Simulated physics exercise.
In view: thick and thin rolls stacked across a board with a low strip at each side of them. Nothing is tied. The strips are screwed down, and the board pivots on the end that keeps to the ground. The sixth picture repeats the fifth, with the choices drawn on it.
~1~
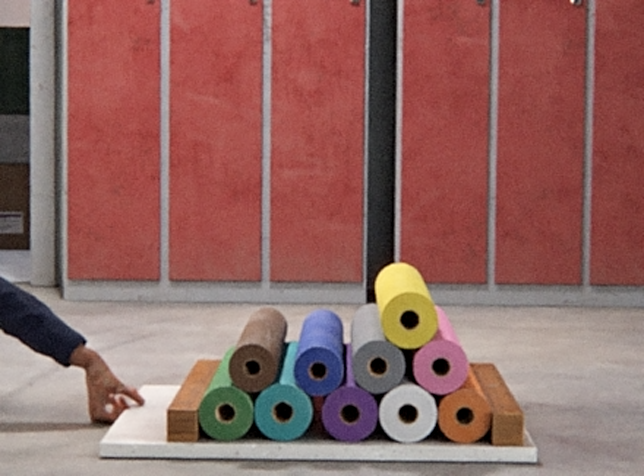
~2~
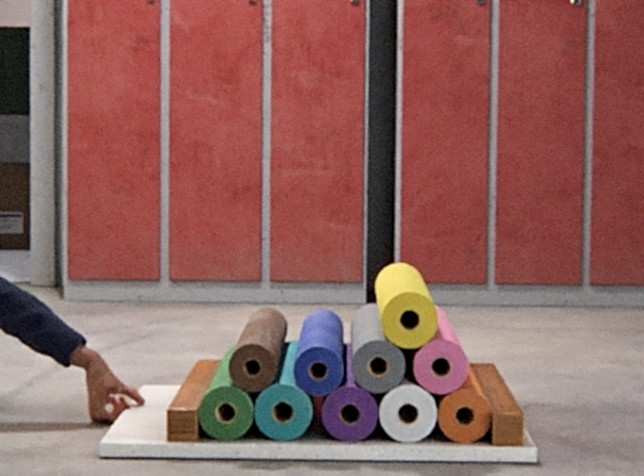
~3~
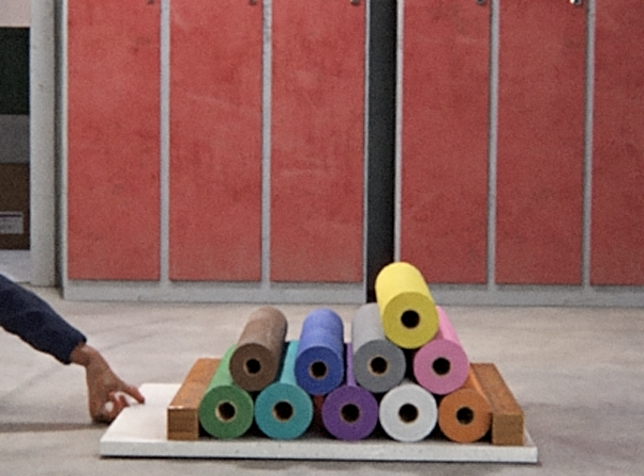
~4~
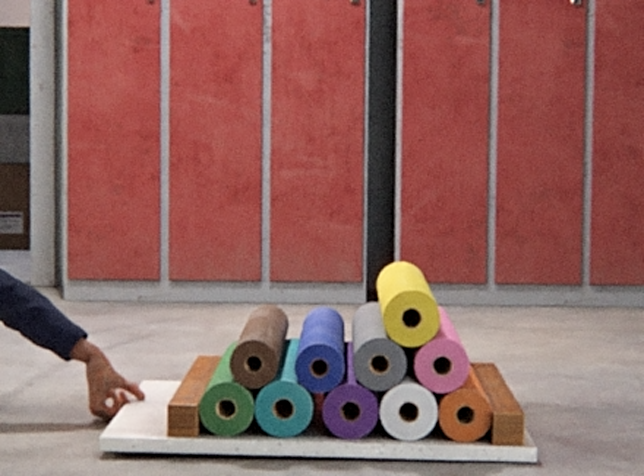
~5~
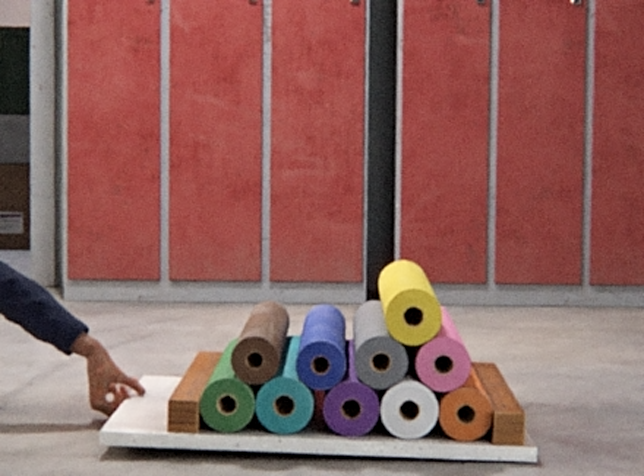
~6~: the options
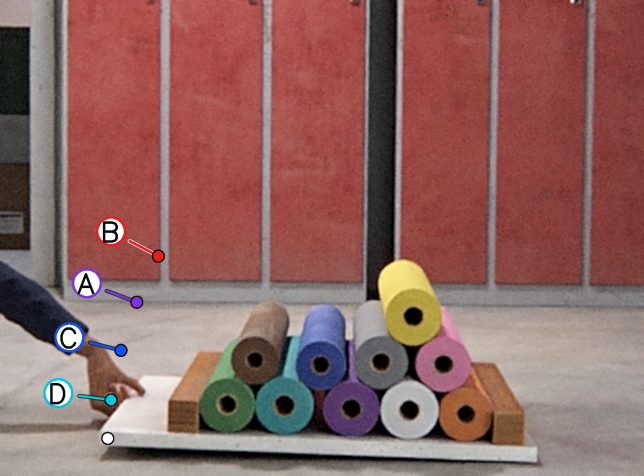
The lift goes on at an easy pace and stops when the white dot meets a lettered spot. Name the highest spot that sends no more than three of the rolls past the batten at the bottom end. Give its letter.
The last mark within the limit is B.
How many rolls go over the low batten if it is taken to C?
The count is none.
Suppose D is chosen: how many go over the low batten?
It comes to none.
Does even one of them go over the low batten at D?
No.
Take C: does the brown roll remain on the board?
Yes, with C.
On the marked copy, A at (137, 302); B at (159, 256); C at (121, 350); D at (111, 400); the white dot at (108, 438).
With B. Early on, board at 16°.
Further on, board at 27°.
At the end, board at 27°, two over the low batten (pink, yellow).
As for the rest, A none over the low batten; C none over the low batten; D none over the low batten.
